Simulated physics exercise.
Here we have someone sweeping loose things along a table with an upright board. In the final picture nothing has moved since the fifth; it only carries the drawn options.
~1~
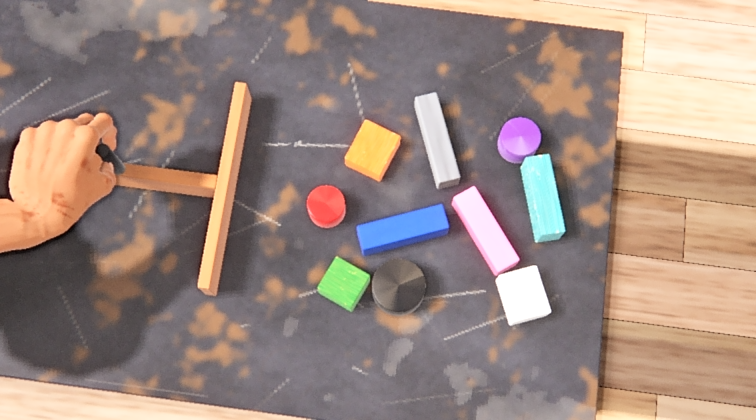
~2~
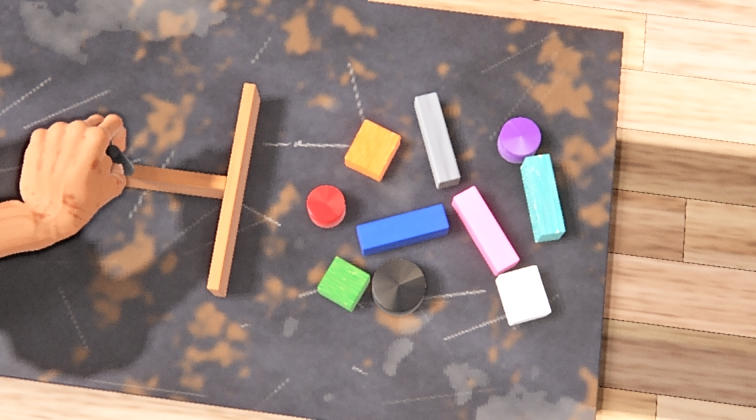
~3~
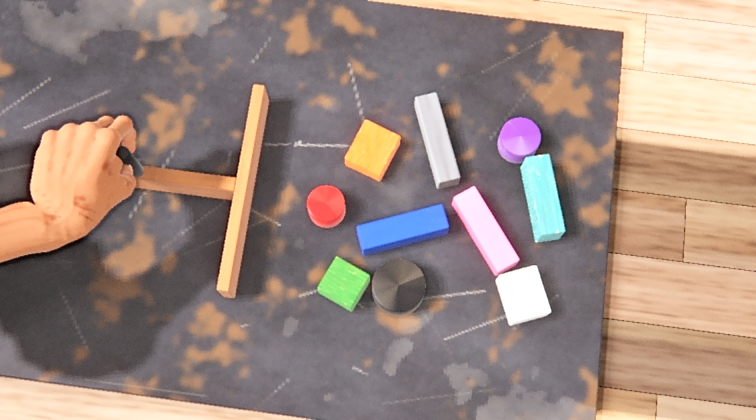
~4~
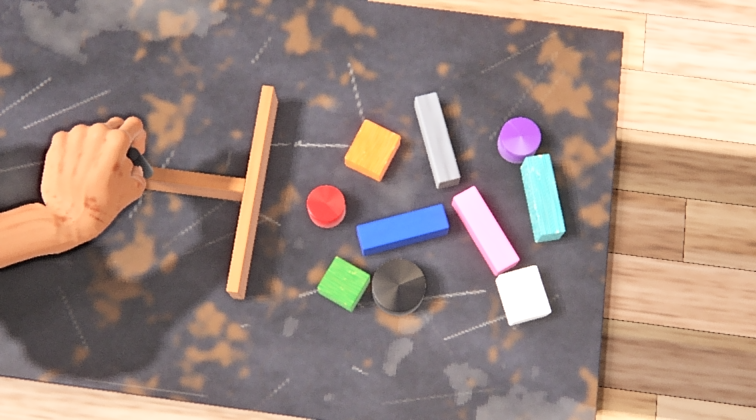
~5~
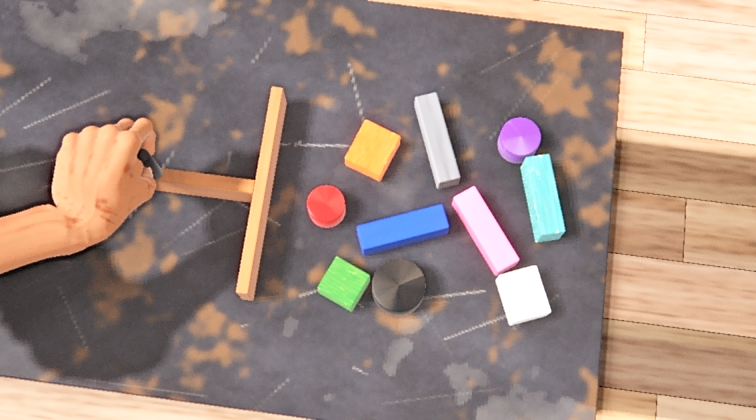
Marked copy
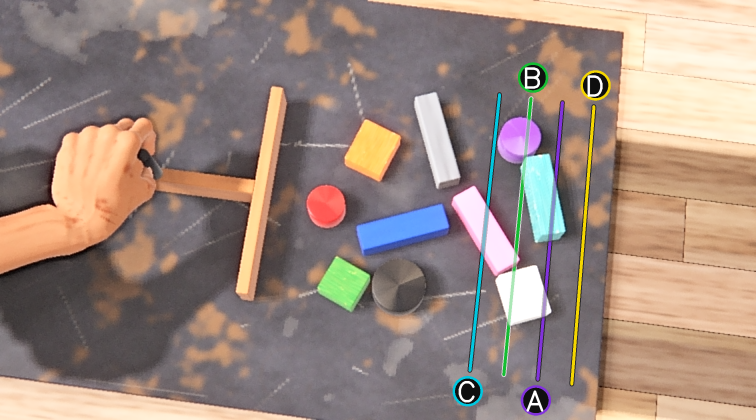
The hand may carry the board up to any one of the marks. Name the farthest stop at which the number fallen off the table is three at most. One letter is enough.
Line B.
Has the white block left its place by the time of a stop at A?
By then, yes.
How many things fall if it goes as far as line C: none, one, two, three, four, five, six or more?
In all, none.
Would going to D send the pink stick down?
Yes.
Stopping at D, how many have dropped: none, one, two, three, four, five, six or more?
In all, six or more.
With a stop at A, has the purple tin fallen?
Yes.
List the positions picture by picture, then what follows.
Pink stick (485, 231); purple tin (519, 140); green block (344, 284), in the first picture.
Board (232, 183); white block (522, 296), in the second picture.
Board (241, 185); orange block (373, 151), in the third picture.
Board (251, 186); grey stick (437, 141), in the fourth picture.
Board (260, 187); black tin (398, 287); pink stick (485, 231); purple tin (519, 140), in the fifth picture.
On the marked copy, A at (551, 236); B at (518, 231); C at (485, 227); D at (583, 240).
Taking B. A third of the way, board (352, 199); green block (368, 285); black tin (414, 289).
Two thirds of the way, board (445, 211); turquoise bar (564, 194); white block (552, 296).
When it is over, board (518, 220); turquoise bar over the edge; white block over the edge; two fallen.
As for the rest, A drops five; C is within the limit but short; D drops seven.
